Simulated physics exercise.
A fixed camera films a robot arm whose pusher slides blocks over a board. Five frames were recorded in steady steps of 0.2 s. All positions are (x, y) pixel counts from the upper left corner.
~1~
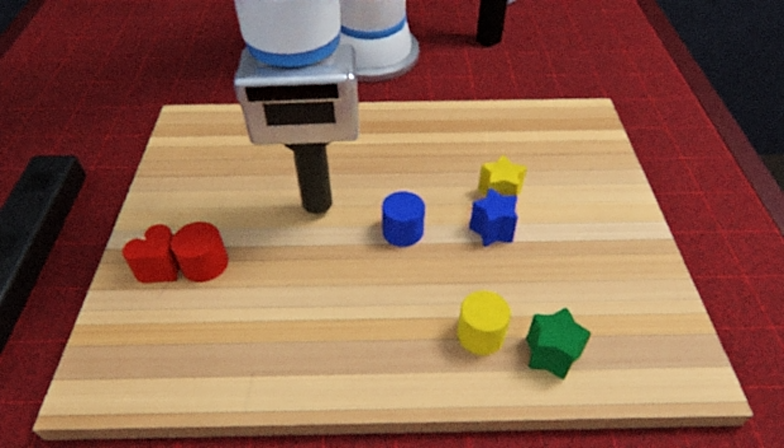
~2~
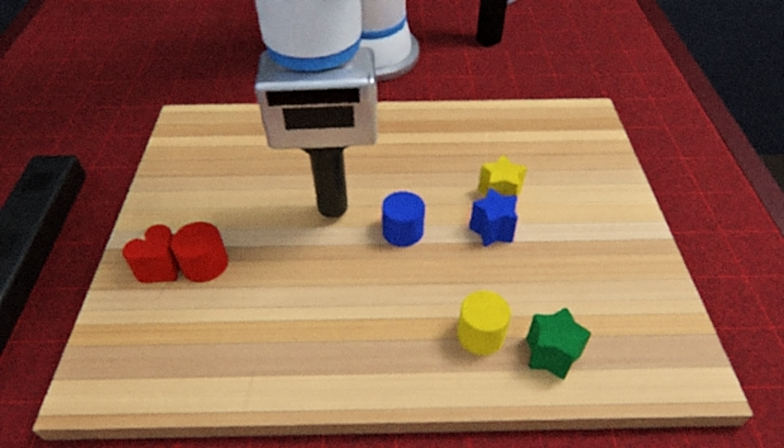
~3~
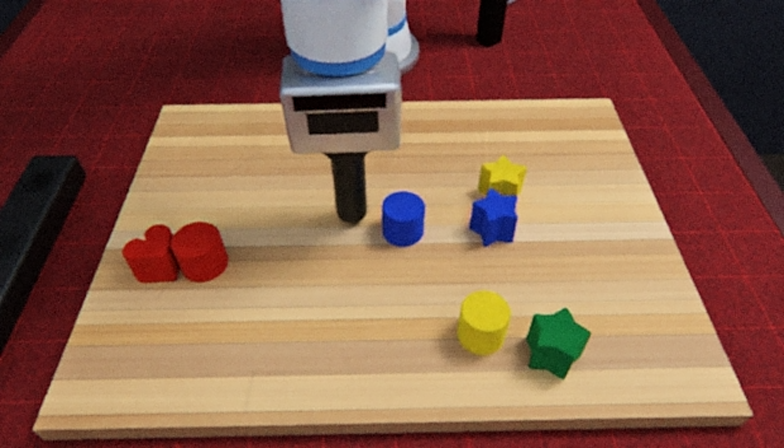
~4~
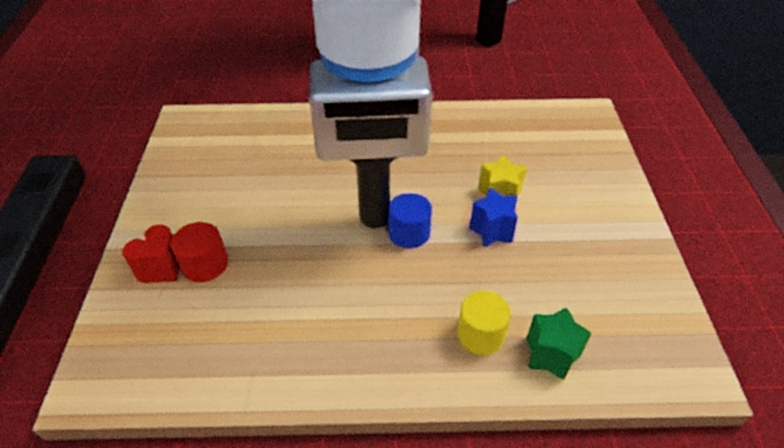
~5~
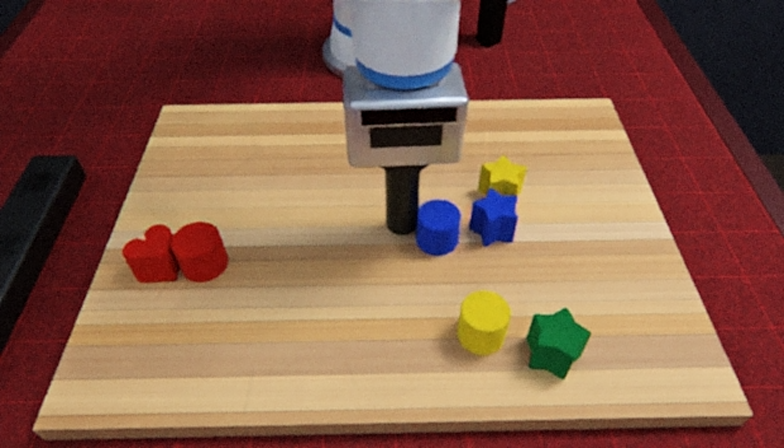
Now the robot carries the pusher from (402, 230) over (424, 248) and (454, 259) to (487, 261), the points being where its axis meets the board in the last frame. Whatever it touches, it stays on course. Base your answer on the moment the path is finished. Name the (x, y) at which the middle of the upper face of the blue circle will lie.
The middle of the upper face of the blue circle will lie at about (530, 229) in the picture.
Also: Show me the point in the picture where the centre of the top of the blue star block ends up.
It comes to (516, 200).
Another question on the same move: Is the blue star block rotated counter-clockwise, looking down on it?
Yes, that is how it ends up.
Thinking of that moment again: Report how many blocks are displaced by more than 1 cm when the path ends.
My forecast: 2.
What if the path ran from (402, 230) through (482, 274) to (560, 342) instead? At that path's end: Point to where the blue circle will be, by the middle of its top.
The middle of the upper face of the blue circle will lie at about (530, 239) in the picture.
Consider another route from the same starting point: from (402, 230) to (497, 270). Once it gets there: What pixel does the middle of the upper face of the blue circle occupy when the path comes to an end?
Its top centre lands on (542, 239).
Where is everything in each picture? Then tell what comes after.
In the first picture, pusher tip at (317, 203); block tops, blue circle at (404, 205); yellow circle at (486, 310); blue star block at (498, 204).
In the second picture, pusher at (333, 207); blocks unchanged.
In the third picture, pusher at (352, 212); blocks unchanged.
In the fourth picture, pusher at (375, 217); blue circle at (411, 207).
In the fifth picture, pusher at (402, 224); blue circle at (439, 214); yellow circle at (486, 310); blue star block at (498, 204).
On the path given first. Halfway along, pusher at (440, 248); blue circle at (481, 227); blue star block at (503, 204), turned 20° anticlockwise.
At the end, pusher at (488, 255); blue circle at (530, 229); yellow circle in place; blue star block at (516, 200), turned 70° anticlockwise.
